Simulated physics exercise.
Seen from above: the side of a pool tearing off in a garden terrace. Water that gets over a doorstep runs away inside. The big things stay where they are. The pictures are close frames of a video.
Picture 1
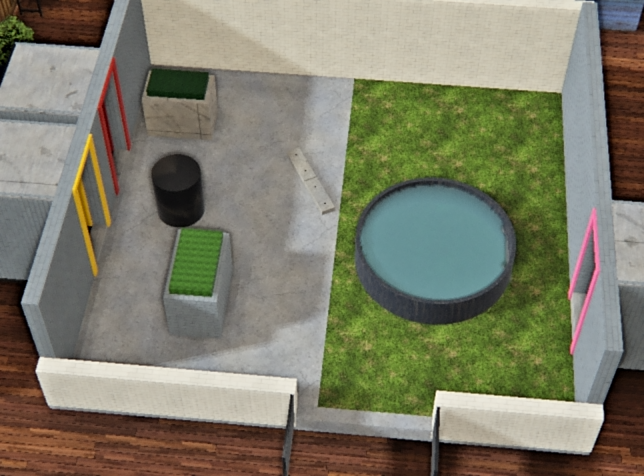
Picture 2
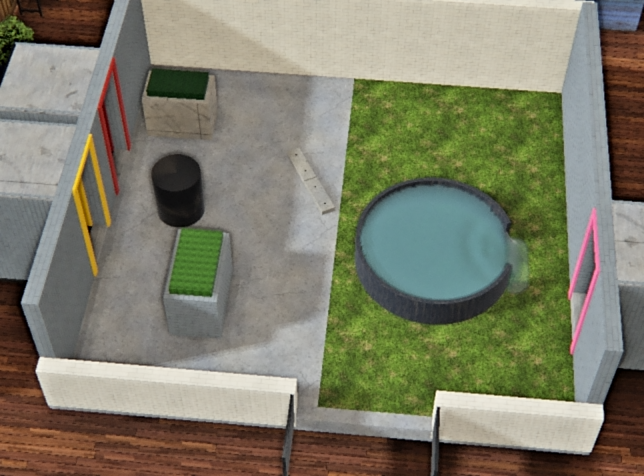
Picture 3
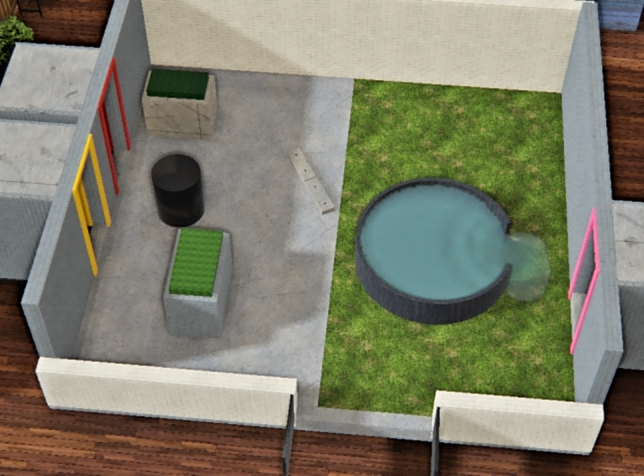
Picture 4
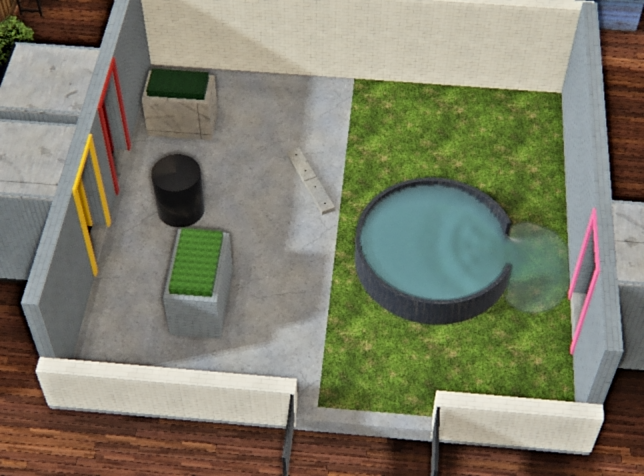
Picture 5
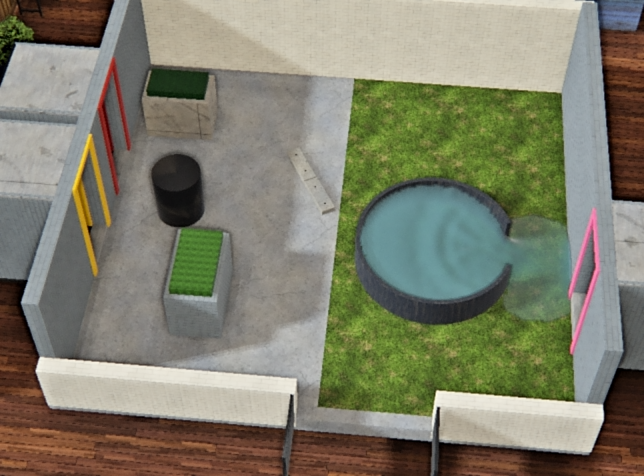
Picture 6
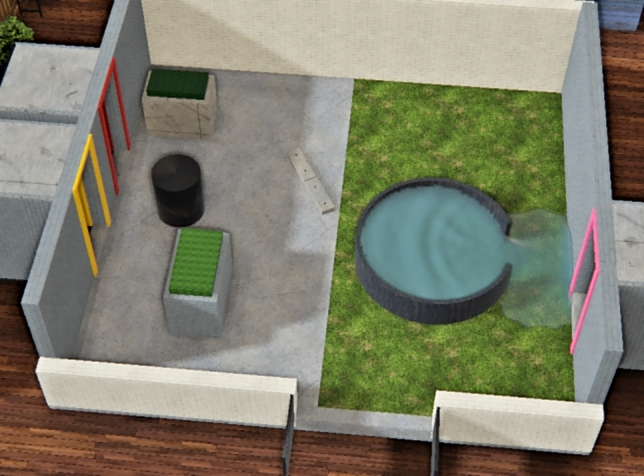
At first, a round, dark-rimmed pool sits whole and still on the grass of a walled terrace, beside a paved area with planters. Then a gap opens in its right side and water pours out, spreading rightward across the grass toward the pink frame while ripples cross the pool.
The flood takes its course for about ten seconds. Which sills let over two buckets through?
One by one: The pink door stays under that; the yellow door stays under that; the red door stays under that.
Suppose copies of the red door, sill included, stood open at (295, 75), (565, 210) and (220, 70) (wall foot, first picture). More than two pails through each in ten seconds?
As listed: Takes less, goes over, stays under.
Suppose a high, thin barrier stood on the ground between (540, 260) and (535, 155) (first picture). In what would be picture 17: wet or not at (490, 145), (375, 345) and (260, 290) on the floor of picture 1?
As listed: Awash, not flooded, not flooded.
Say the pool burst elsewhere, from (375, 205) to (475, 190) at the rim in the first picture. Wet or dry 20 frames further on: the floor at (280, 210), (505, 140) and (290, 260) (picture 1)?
One after the other: Not flooded, under water, no water.
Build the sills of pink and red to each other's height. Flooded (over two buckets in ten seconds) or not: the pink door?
My reading: Pink is over.
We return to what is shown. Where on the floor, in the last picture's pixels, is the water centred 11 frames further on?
Close to (470, 262).
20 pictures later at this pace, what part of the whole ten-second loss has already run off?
Near 0 in a hundred.
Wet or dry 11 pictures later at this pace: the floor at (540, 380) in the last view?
Verdict: Flooded.
A moment on, water covers 5 % of the floor; the pink door wet at the sill, nothing in, the yellow door not reached, the red door not reached.
Next, water covers 15 % of the floor; the pink door wet at the sill, nothing in, the yellow door not reached, the red door not reached.
Then, water covers 30 % of the floor; the pink door under two buckets in, the yellow door not reached, the red door not reached.
Later, water covers 45 % of the floor; the pink door under two buckets in, the yellow door not reached, the red door not reached.
In the end, water covers 70 % of the floor; the pink door under two buckets in, the yellow door not reached, the red door not reached.
